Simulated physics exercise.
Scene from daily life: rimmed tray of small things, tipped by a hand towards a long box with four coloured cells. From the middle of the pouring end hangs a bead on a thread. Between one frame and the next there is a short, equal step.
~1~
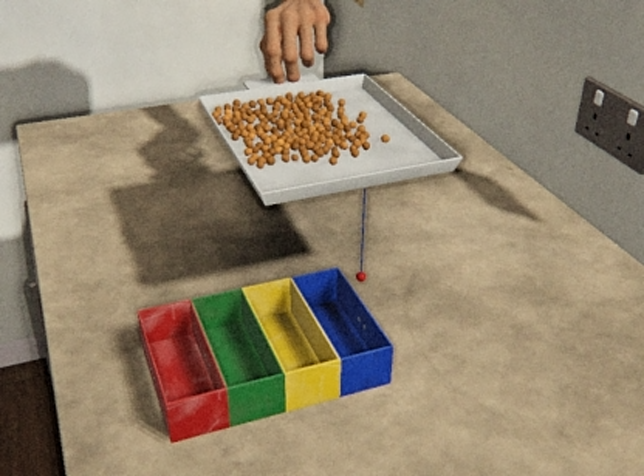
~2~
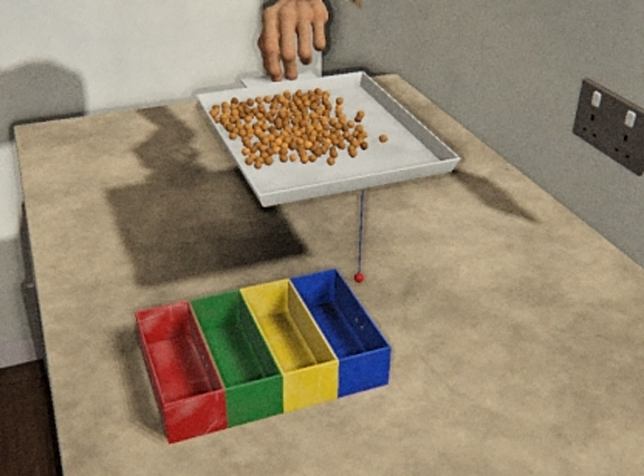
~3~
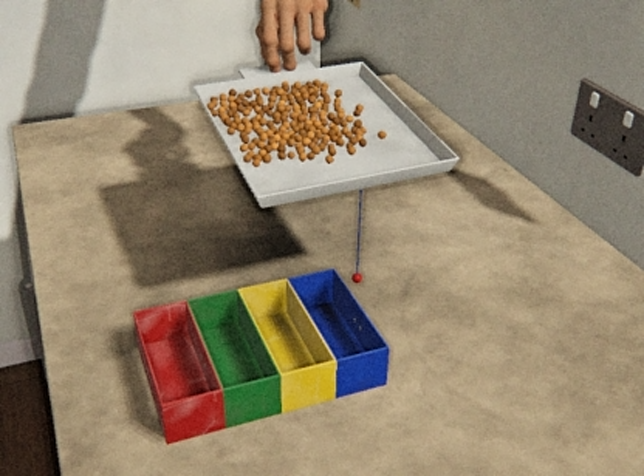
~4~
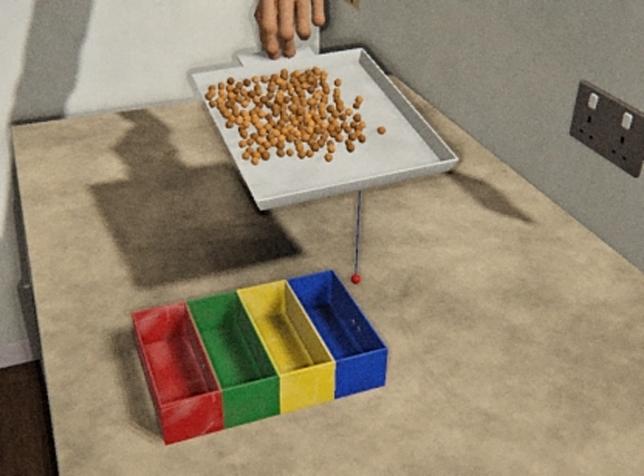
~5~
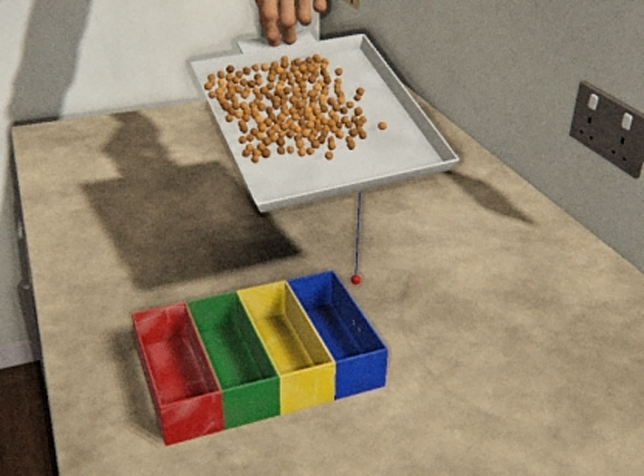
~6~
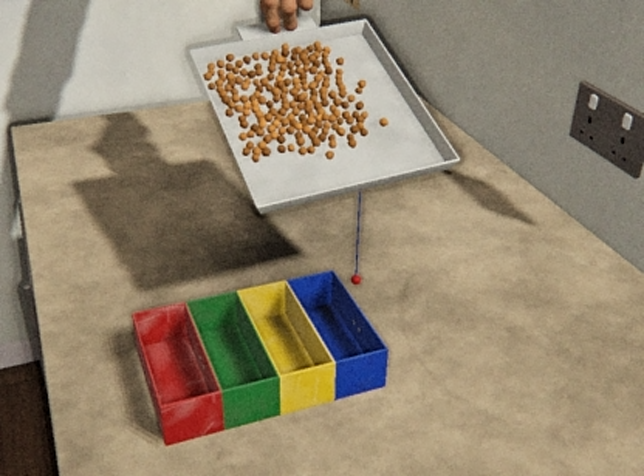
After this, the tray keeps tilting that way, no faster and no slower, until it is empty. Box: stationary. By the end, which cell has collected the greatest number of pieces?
The yellow cell has collected the most.
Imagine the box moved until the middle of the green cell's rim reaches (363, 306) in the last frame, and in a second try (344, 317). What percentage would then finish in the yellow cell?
You'd end up with around 10 per cent and then around 10 per cent.
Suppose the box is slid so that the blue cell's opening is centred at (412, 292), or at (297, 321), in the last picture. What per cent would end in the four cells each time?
Around 90 percent the first time, around 60 percent the second.
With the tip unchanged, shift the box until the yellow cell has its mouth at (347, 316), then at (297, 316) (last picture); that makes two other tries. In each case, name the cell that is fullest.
It would be the green one the first time and yellow the second time.
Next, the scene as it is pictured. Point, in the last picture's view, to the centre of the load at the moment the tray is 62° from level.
In the last view, the load is centred near (310, 192).
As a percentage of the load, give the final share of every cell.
I'd put the red cell near 0, the green cell near 10, the yellow cell near 50, and the blue cell near 30.
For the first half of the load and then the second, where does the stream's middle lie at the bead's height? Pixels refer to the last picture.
The first part at (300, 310); the rest at (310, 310).
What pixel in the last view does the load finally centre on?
I'd put the middle somewhere around (304, 366).
Just after the last frame, tray tipped steeply; the larger part on the tray; about a tenth in the yellow cell; just a few in the blue cell; just a few in the green cell; about a tenth falling or outside the box.
A moment on, tray tipped past a quarter turn; roughly a quarter on the tray; roughly a third in the yellow cell; roughly a quarter in the blue cell; about a tenth in the green cell; roughly a quarter falling or outside the box.
Further on, tray tipped past a quarter turn; roughly half in the yellow cell; roughly a quarter in the blue cell; about a tenth in the green cell; just a few in the red cell; about a tenth falling or outside the box.
When it is over, tray tipped past a quarter turn; roughly half in the yellow cell; roughly a quarter in the blue cell; about a tenth in the green cell; just a few in the red cell; about a tenth outside the box.
